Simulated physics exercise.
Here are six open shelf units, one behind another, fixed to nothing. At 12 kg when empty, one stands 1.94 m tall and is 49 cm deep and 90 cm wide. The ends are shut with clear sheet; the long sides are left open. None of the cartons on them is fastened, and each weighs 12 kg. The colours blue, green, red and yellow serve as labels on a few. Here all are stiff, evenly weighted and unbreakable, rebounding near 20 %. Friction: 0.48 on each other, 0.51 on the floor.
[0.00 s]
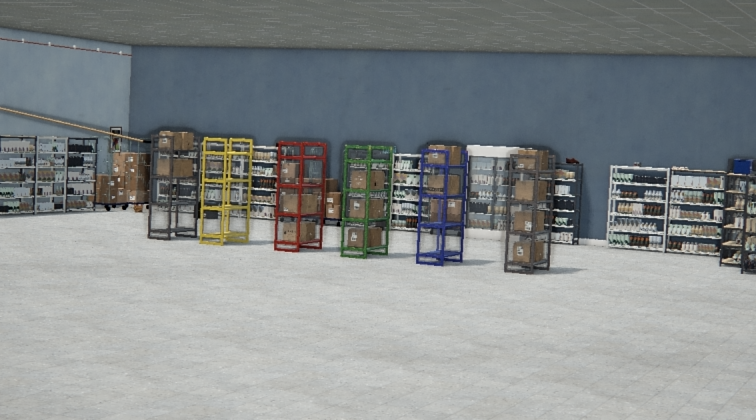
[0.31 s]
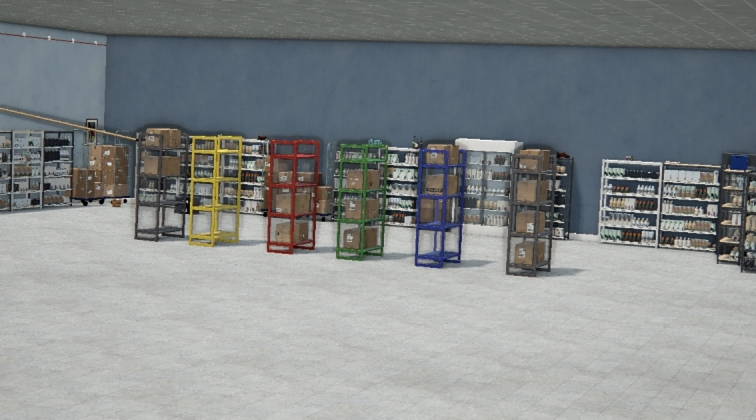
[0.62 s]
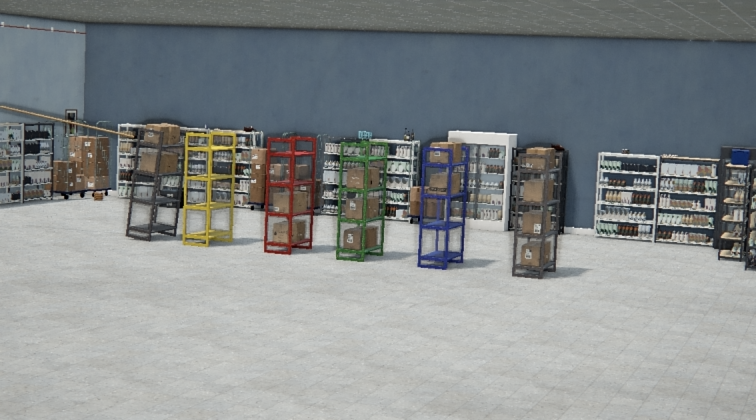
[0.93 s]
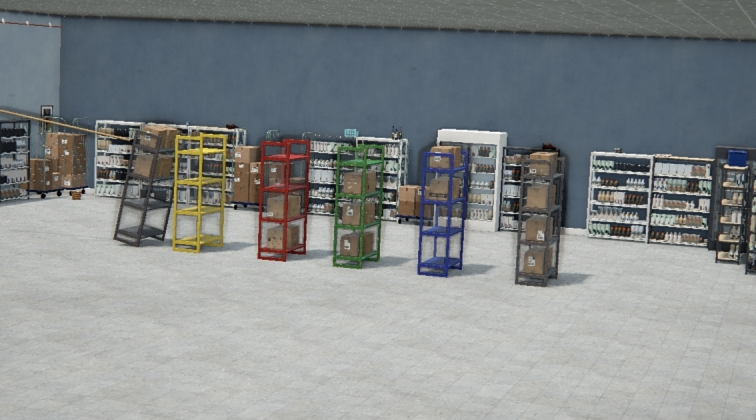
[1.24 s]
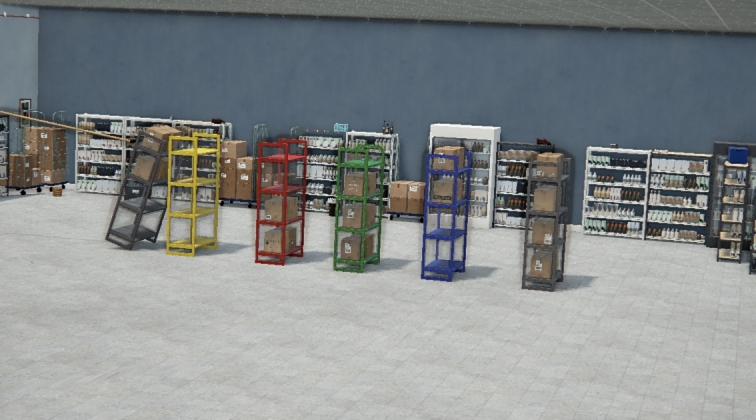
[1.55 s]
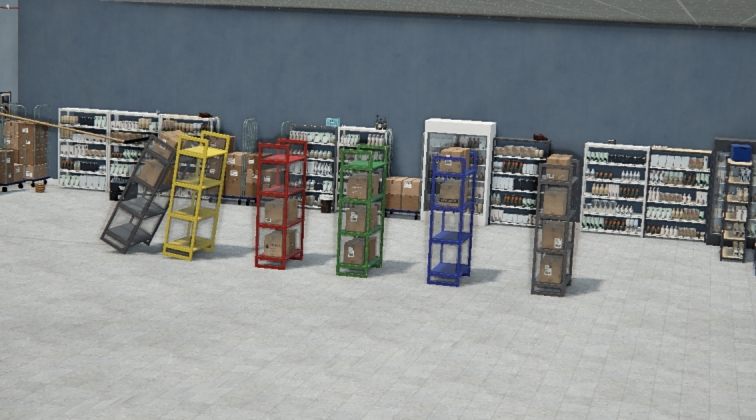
The clip opens on six upright open shelf units standing in a spaced row, most holding cardboard boxes, with a long pole at the left. As the view shifts slightly, the pole pushes the leftmost grey unit, which leans steadily rightward against the empty yellow one, and that tilts slightly too.
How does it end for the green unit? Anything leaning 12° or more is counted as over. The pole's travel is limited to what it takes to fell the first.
The green unit stays up.
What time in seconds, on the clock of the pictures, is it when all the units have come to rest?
3.5 s, roughly.
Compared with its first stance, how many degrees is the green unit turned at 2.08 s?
At that moment, roughly 0 degrees.
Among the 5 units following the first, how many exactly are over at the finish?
The count is 2.
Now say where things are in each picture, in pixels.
In the first picture (we follow the side turned to the camera; the camera moves round a little), pole end (143, 142) 13 cm from the first unit; green unit (356, 202); yellow unit (238, 192); blue unit (432, 208); no other piece has moved.
In the second picture, pole end (137, 140) pushing; green unit (352, 203).
In the third picture, pole end (135, 137) pushing; green unit (352, 202); no other piece has moved.
In the fourth picture, pole end (131, 141) pushing; green unit (349, 208); no other piece has moved.
In the fifth picture, pole end (131, 142) pushing; green unit (351, 211); no other piece has moved.
In the sixth picture, pole end (125, 142) stopped; green unit (354, 214); yellow unit (211, 198) tipped 7°; red unit (272, 207); one has shifted.
Around 1.78 s, 2 cartons spilt or dropped; 1 of the 5 other units over; green unit unmoved; yellow unit tipped 20°.
Around 2.08 s, 4 cartons spilt or dropped; 1 of the 5 other units over; green unit unmoved; yellow unit tipped 41°.
Around 2.40 s, 4 cartons spilt or dropped; 2 of the 5 other units over; green unit unmoved; yellow unit tipped 53°.
Around 2.78 s, 6 cartons spilt or dropped; 2 of the 5 other units over; green unit unmoved; yellow unit tipped 52°.
Finally (3.6 s), 8 cartons spilt or dropped; 2 of the 5 other units over; green unit displaced 33 mm; yellow unit tipped 52°; red unit tipped 26°. Three left standing. Seen by the last camera, middles, green unit near (364, 210), yellow unit near (244, 211).
